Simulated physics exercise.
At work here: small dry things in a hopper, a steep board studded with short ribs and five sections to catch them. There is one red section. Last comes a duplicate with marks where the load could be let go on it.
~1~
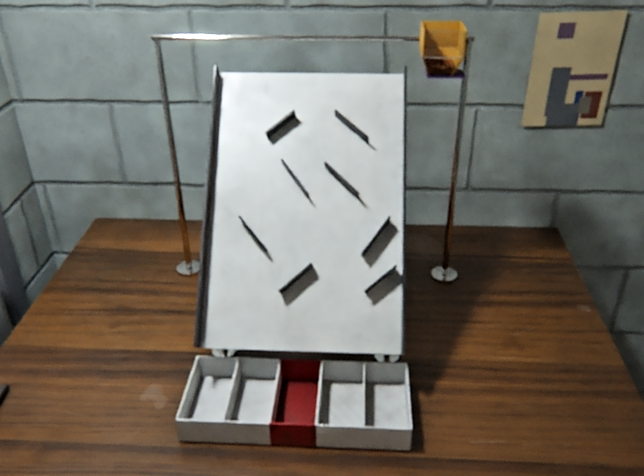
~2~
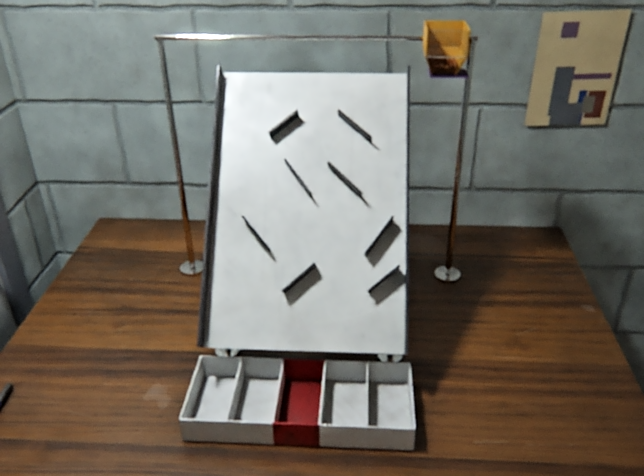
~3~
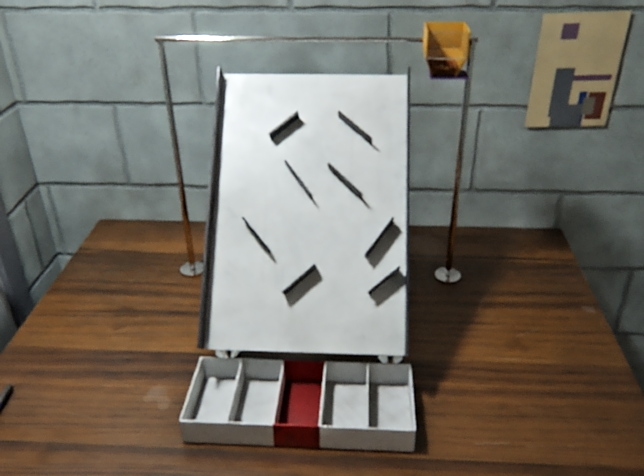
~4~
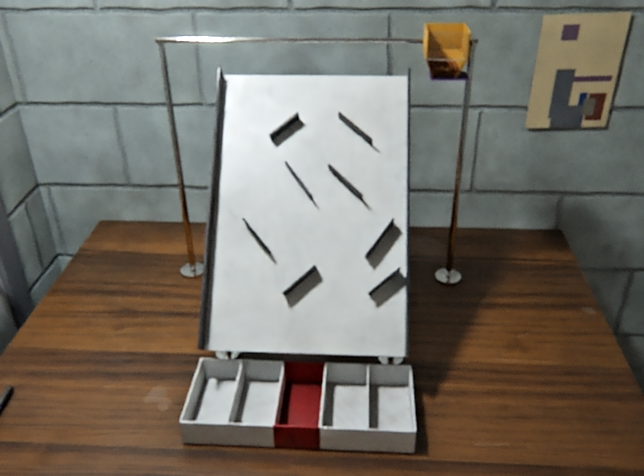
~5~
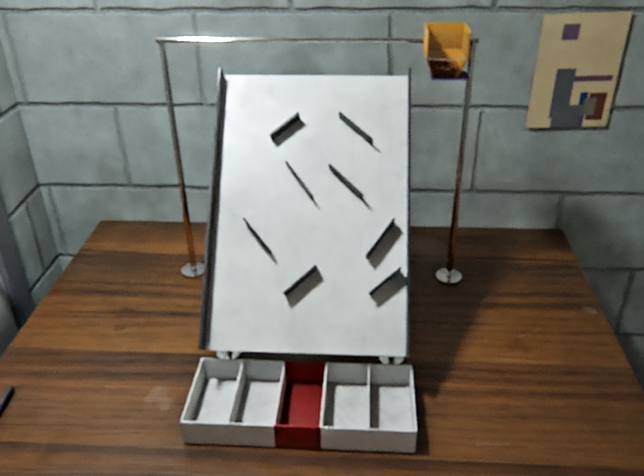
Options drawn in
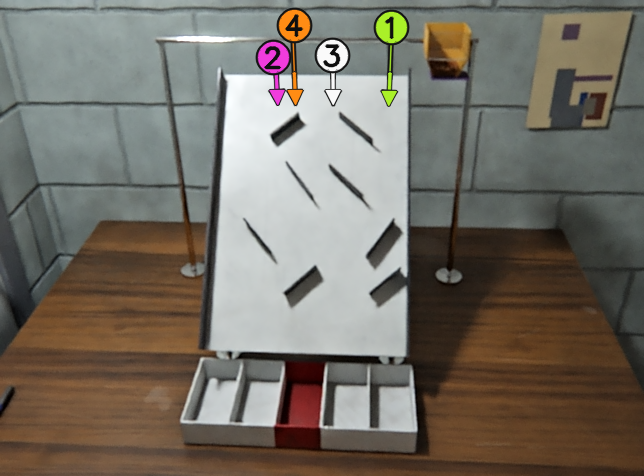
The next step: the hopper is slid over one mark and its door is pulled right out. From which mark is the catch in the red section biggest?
Mark 1 does it best.
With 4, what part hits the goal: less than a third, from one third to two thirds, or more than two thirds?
Mark 4 gives less than a third.
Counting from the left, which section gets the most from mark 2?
The first from the left.
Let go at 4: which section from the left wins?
It is the first one.
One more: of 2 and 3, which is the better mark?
Here it is mark 3.
On the marked copy, mark 1 meets the board at (388, 100); mark 2 meets the board at (277, 99); mark 3 meets the board at (333, 99); mark 4 meets the board at (295, 99).
For mark 1, close to two thirds in the red section, close to a third in other sections, only a few outside the box.
For mark 2, none at all in the red section, the bulk in other sections, a small share outside the box.
For mark 3, close to a quarter in the red section, the bulk in other sections, only a few outside the box.
For mark 4, a small share in the red section, the bulk in other sections, a small share outside the box.
